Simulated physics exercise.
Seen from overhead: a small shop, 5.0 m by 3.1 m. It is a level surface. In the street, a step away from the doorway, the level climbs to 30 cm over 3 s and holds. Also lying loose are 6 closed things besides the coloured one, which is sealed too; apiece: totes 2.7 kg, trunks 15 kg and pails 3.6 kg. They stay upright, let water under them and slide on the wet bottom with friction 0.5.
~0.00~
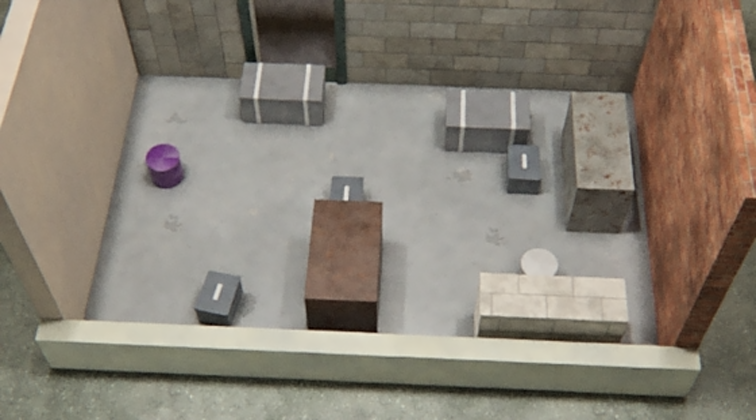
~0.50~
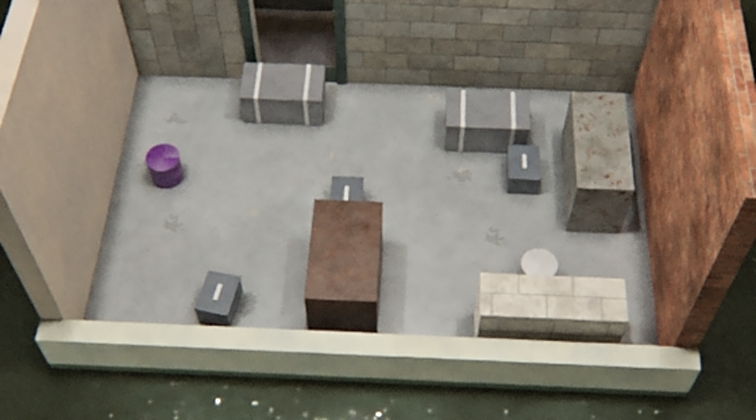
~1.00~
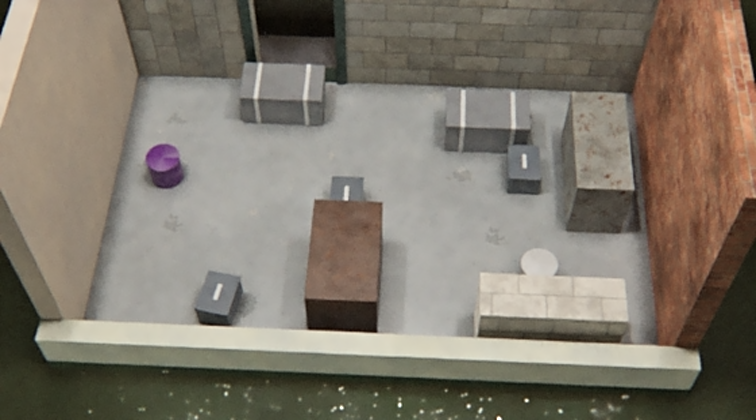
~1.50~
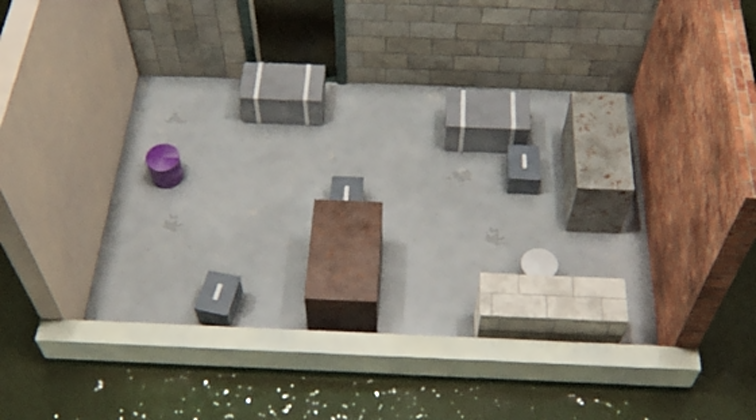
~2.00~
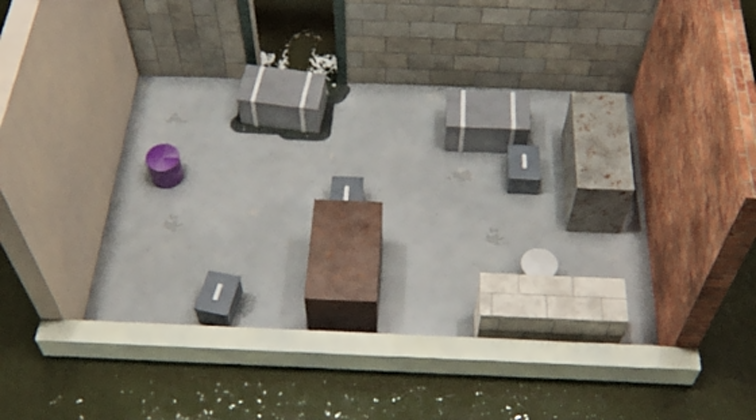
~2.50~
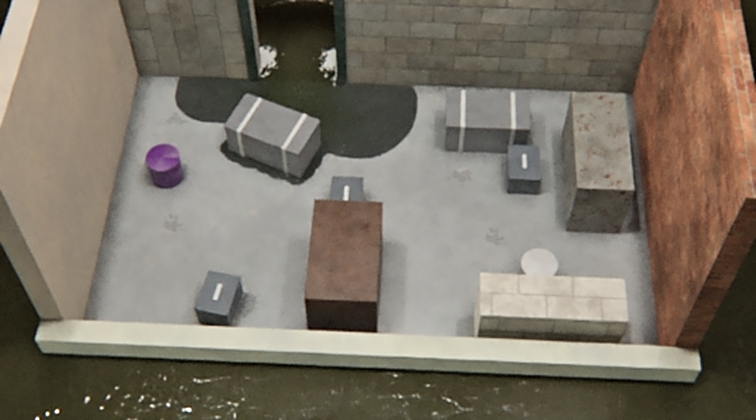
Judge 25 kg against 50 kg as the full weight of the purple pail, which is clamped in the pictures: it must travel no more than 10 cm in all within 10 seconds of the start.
The lower figure is adequate.
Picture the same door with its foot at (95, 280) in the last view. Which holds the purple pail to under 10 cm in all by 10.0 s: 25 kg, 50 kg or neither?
Result: The lesser mass is plenty.
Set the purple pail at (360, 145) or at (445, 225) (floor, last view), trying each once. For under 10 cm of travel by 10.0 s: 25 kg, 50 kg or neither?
In order: Even the lighter mass works; even the lighter mass works.
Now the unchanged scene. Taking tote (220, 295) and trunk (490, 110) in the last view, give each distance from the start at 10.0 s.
One is off by 20 cm, the other by 0 cm, in the order asked.
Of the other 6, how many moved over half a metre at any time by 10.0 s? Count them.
My count gives 3.
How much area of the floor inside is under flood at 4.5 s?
About 10.5 m2.
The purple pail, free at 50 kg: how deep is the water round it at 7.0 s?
Something like 10 centimetres.
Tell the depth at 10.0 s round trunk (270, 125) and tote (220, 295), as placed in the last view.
15 and 19 cm.
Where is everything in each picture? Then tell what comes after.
In the first picture, the purple pail at (163, 157), on the bottom; water covers 0.0 m2; 0 of 7 have shifted.
In the second picture, the purple pail at (163, 157), on the bottom; water covers 0.0 m2; 0 of 7 have shifted.
In the third picture, the purple pail at (163, 157), on the bottom; 0.0 m2 under water; 0 of 7 have shifted.
In the fourth picture, the purple pail at (163, 157) rests on the ground; 0.0 m2 under water; 0 of 7 have shifted.
In the fifth picture, the purple pail at (163, 157), on the bottom; 0.2 m2 under water; 1 of 7 have shifted.
In the sixth picture, the purple pail at (163, 157) rests on the ground; water covers 1.6 m2; 1 of 7 have shifted.
After 3.5 s the purple pail would be 0 cm from its start with 25 kg and 0 cm from its start with 50 kg; 4 cm of water round it then.
After 4.5 s the purple pail would be 0 cm from its start with 25 kg and 0 cm from its start with 50 kg; 4 cm of water round it then.
After 7.0 s the purple pail would be 0 cm from its start with 25 kg and 0 cm from its start with 50 kg; 10 cm of water round it then.
After 10.0 s the purple pail would be 0 cm from its start with 25 kg and 0 cm from its start with 50 kg; 9 cm of water round it then.
